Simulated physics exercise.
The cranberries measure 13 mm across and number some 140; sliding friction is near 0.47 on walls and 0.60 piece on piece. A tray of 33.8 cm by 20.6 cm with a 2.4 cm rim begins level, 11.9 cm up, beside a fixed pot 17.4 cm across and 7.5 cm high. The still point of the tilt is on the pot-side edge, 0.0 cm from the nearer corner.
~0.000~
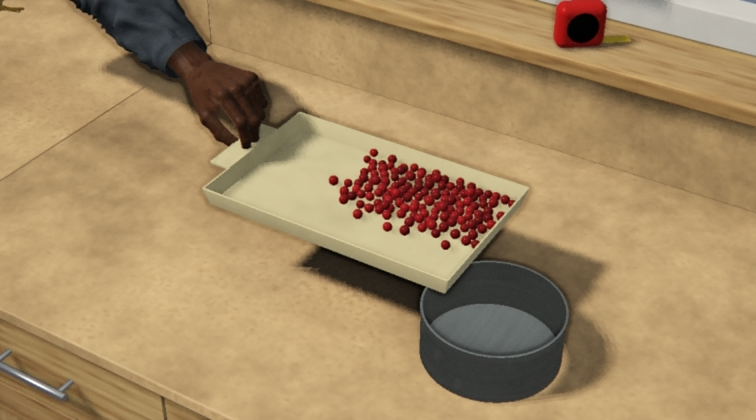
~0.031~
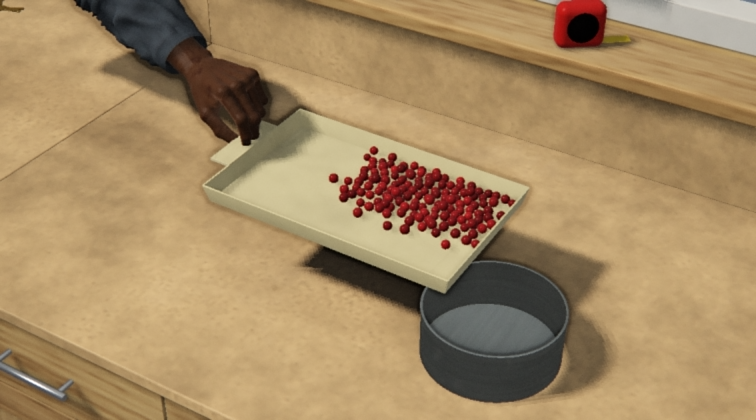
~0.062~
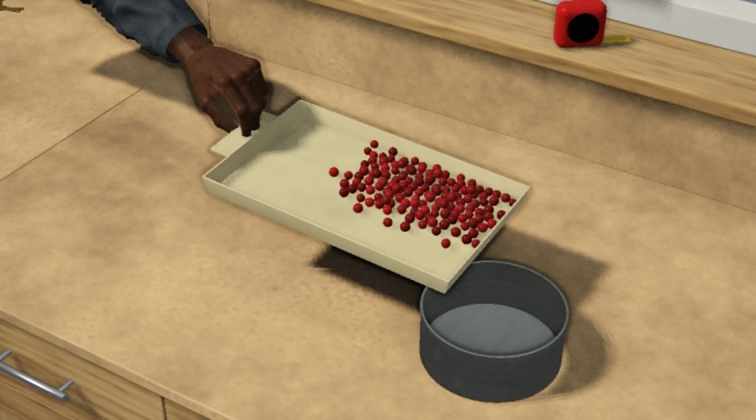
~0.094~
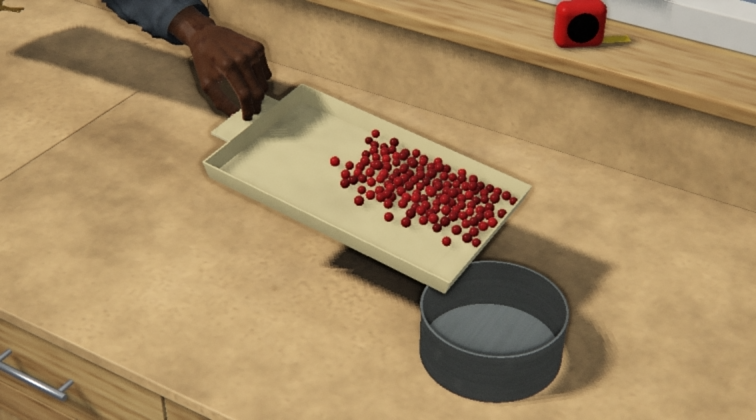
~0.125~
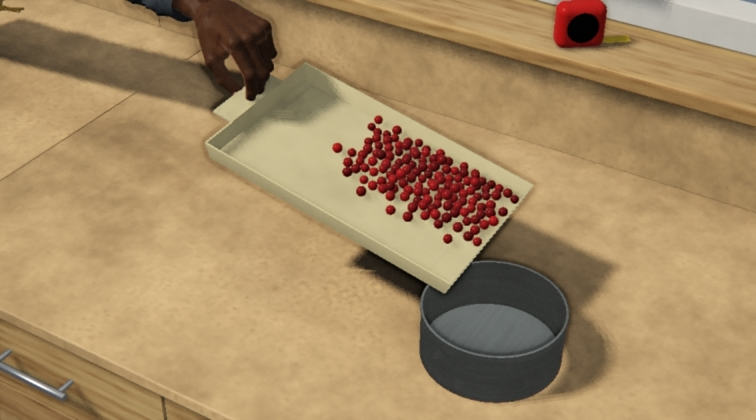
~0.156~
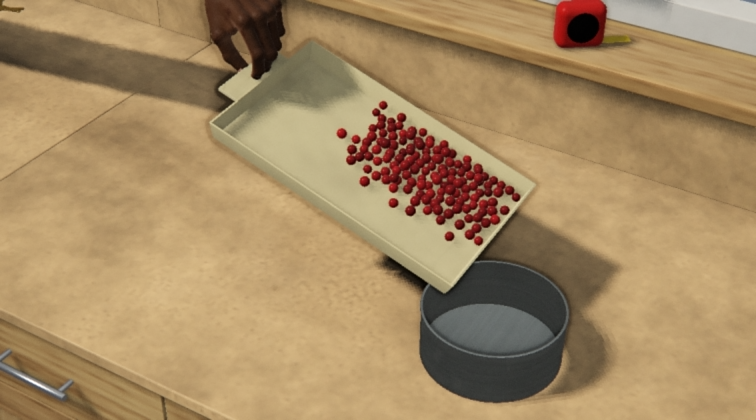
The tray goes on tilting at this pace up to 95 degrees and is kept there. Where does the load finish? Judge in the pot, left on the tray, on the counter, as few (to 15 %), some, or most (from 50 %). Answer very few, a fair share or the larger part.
Pot: The larger part, tray: Very few, counter: A fair share.
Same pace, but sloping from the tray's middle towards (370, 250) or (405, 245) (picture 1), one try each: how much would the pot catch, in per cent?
Some 0 and 30 per cent.
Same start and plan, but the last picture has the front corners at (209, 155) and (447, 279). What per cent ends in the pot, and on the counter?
Pot 75, counter 25.
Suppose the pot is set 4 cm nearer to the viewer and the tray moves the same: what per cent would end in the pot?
In that case some 50 per cent.
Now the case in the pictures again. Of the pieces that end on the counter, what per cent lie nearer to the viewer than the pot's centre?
Some 30 per cent.
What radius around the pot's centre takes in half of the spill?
Some 18 cm.
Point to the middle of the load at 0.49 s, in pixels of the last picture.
Around (511, 209).
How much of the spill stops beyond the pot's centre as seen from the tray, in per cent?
Some 100 per cent.
Then, at 0.36 s, tilt 59 degrees; the tray holds 100 %, the pot 0 %.
Then, at 0.49 s, tilt 85 degrees; the tray holds 100 %, the pot 0 %.
Then, at 0.75 s, tilt 95 degrees; the tray holds 5 %, the pot 55 %.
By 1.6 s all is still; pot 65 %, tray 0 %, counter 35 %.
